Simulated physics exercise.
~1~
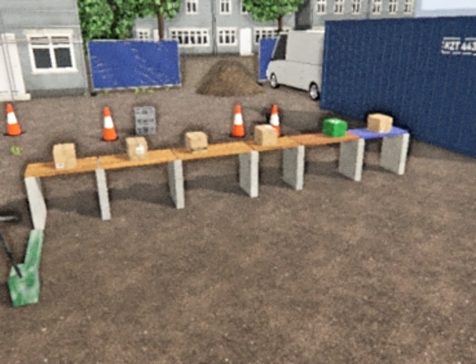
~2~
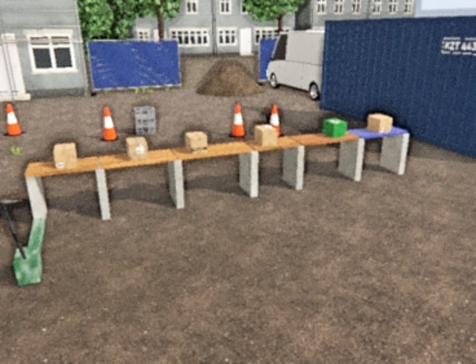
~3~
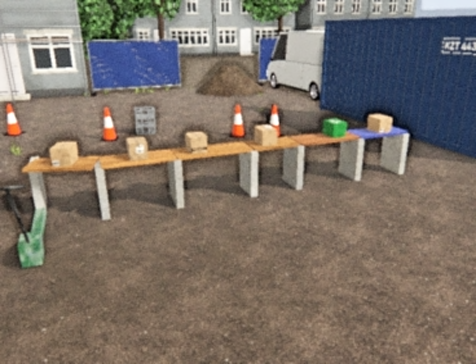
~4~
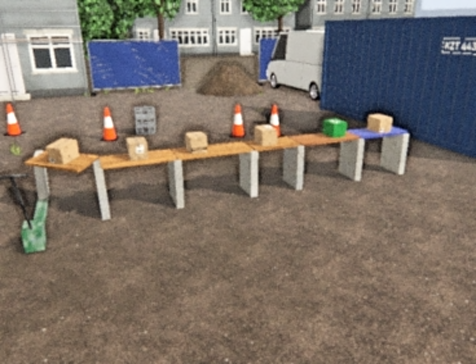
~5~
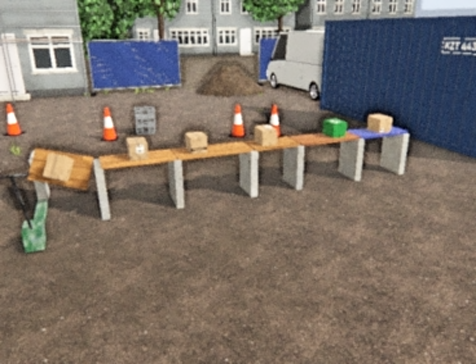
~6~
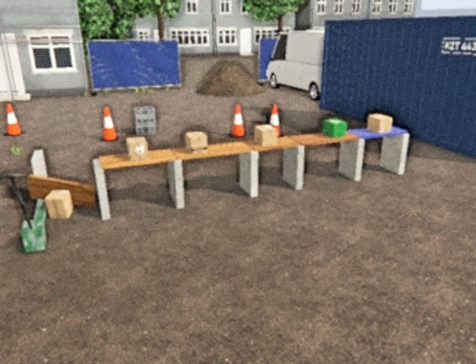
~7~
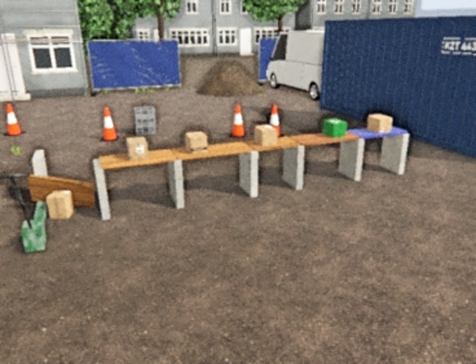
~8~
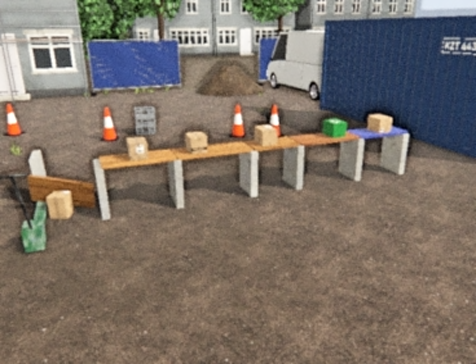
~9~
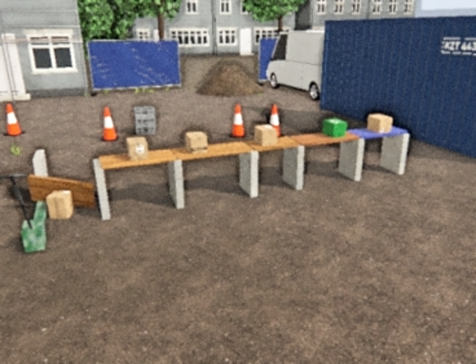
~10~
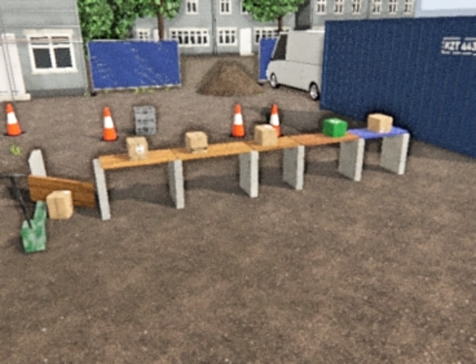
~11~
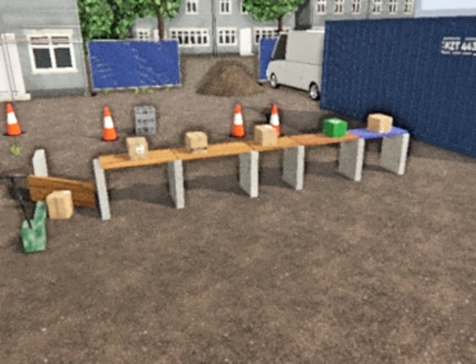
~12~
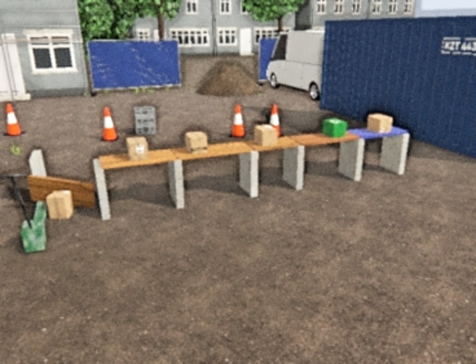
In a dirt yard, a green jack pushes at a plank row's left end, dropping one board and carton while the rest stand.
